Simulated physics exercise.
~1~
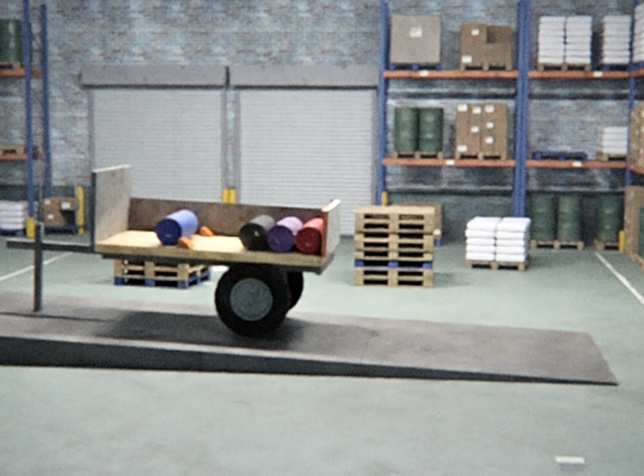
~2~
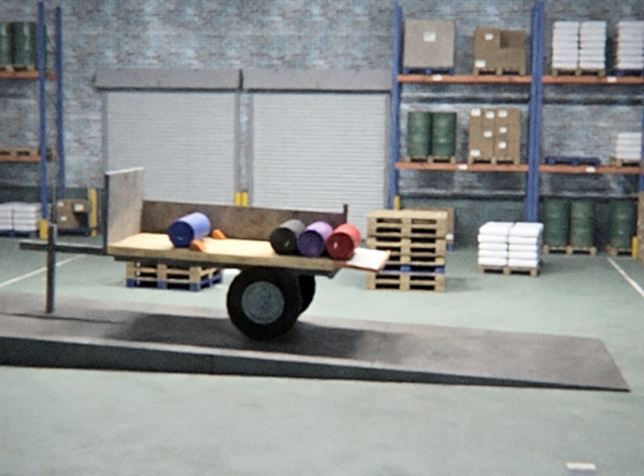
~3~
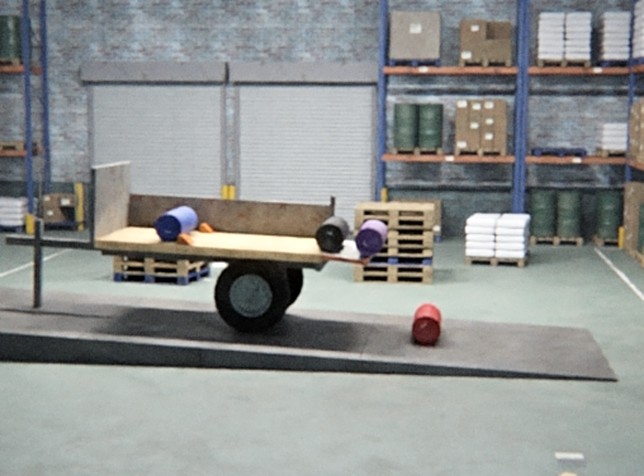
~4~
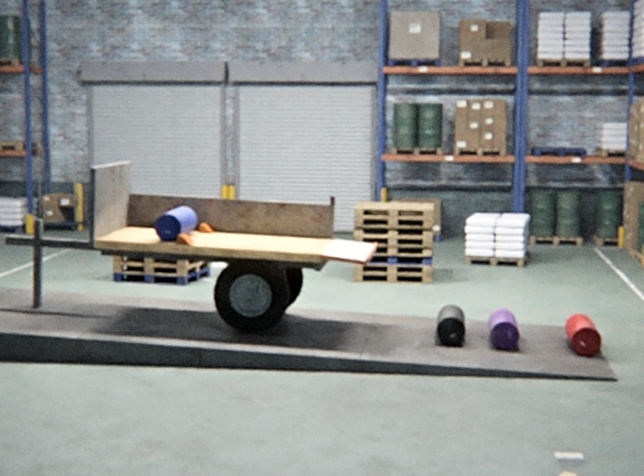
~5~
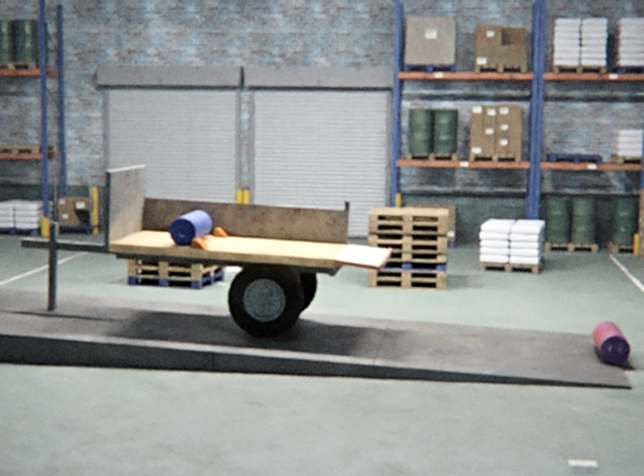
The clip opens on a two-wheeled trailer parked on a low ramp in a warehouse, with a blue cylinder beside an orange chock and black, purple and red ones lying by the raised tailgate. The tailgate swings down to the right, and the three cylinders by it start rolling towards the opening. Red drops onto the ramp first, while purple and black follow along the trailer. Soon all three are on the ramp, strung out with red in front and black at the back. Finally, red and purple appear bunched at the ramp's lower right end, black is out of sight, and blue still rests on the bed.
